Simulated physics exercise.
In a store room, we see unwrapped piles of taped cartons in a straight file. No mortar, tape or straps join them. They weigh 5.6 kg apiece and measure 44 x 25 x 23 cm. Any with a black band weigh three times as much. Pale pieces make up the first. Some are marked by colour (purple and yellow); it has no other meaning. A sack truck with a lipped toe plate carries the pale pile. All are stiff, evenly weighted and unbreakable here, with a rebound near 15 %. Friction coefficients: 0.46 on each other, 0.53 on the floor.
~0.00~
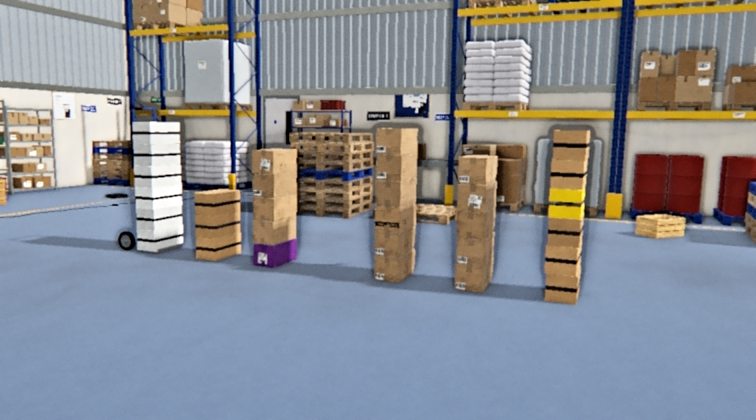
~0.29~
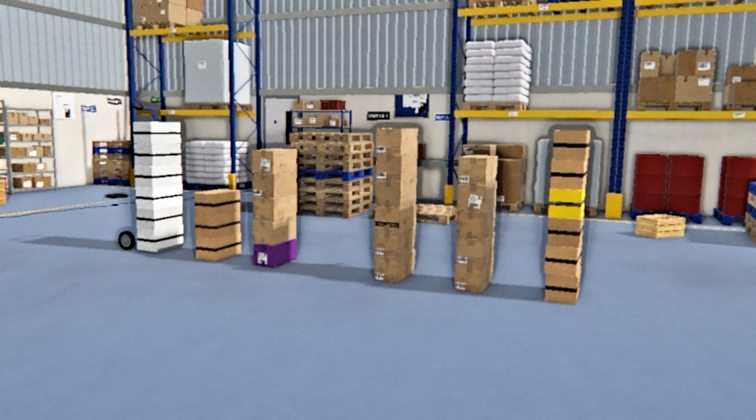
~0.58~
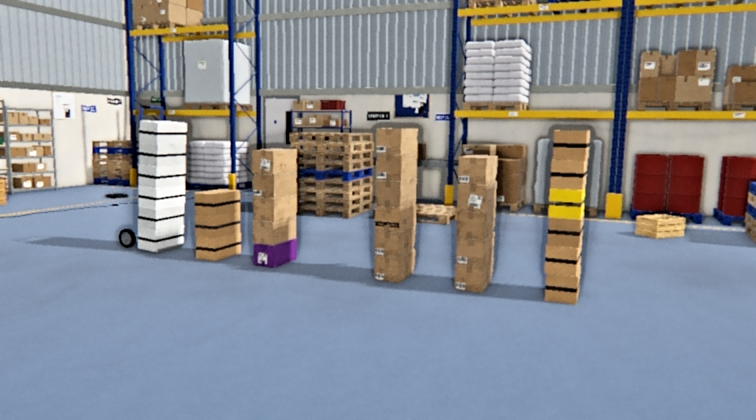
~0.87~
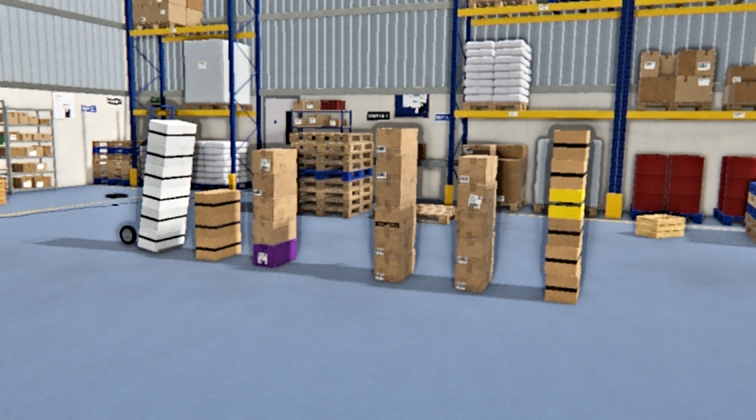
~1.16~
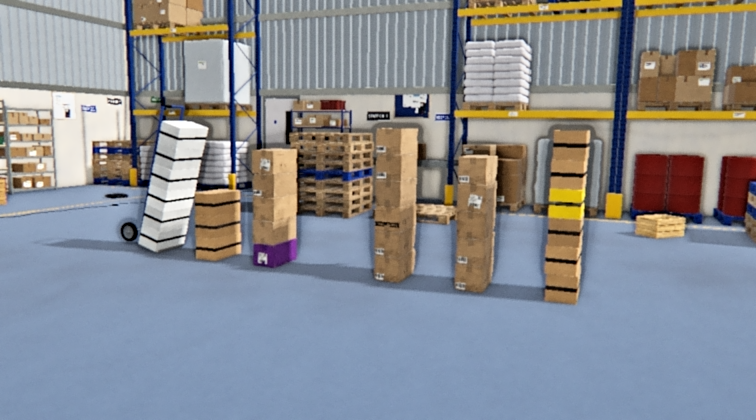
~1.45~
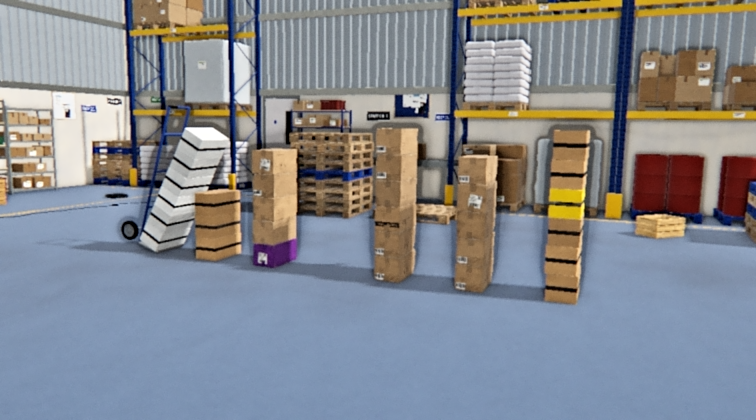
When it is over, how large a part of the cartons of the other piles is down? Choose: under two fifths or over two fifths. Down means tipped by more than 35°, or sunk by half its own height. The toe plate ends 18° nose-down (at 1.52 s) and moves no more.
The part is under two fifths.
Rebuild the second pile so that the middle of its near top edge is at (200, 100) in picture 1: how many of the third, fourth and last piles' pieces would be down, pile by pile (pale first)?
Then third 4, fourth 5, last 0.
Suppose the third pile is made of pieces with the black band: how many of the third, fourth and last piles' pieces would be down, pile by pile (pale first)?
In that case third 5, fourth 5, last 0.
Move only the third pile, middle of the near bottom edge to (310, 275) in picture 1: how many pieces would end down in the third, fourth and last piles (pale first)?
Then third 0, fourth 0, last 0.
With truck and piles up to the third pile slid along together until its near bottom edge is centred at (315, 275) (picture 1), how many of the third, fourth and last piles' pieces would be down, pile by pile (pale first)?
Then third 4, fourth 5, last 6.
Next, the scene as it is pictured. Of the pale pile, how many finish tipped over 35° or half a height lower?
The count is 6.
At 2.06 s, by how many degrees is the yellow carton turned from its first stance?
Roughly 0°.
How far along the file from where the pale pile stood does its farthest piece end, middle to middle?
Roughly 200 cm along.
After 1.74 s, 5 of the pale pile down; none of the 25 other cartons down, 1 disturbed.
After 2.06 s, 6 of the pale pile down; none of the 25 other cartons down, 8 disturbed; purple carton leaning 15°.
After 2.48 s, 6 of the pale pile down; 5 of the 25 other cartons down; purple carton shifted 9 cm.
At rest (4.8 s), 6 of the pale pile down; 5 of the 25 other cartons down; purple carton shifted 9 cm; yellow carton unmoved. That is 20 per cent. As the last picture would show them, middles, purple carton near (284, 252), yellow carton near (567, 201).
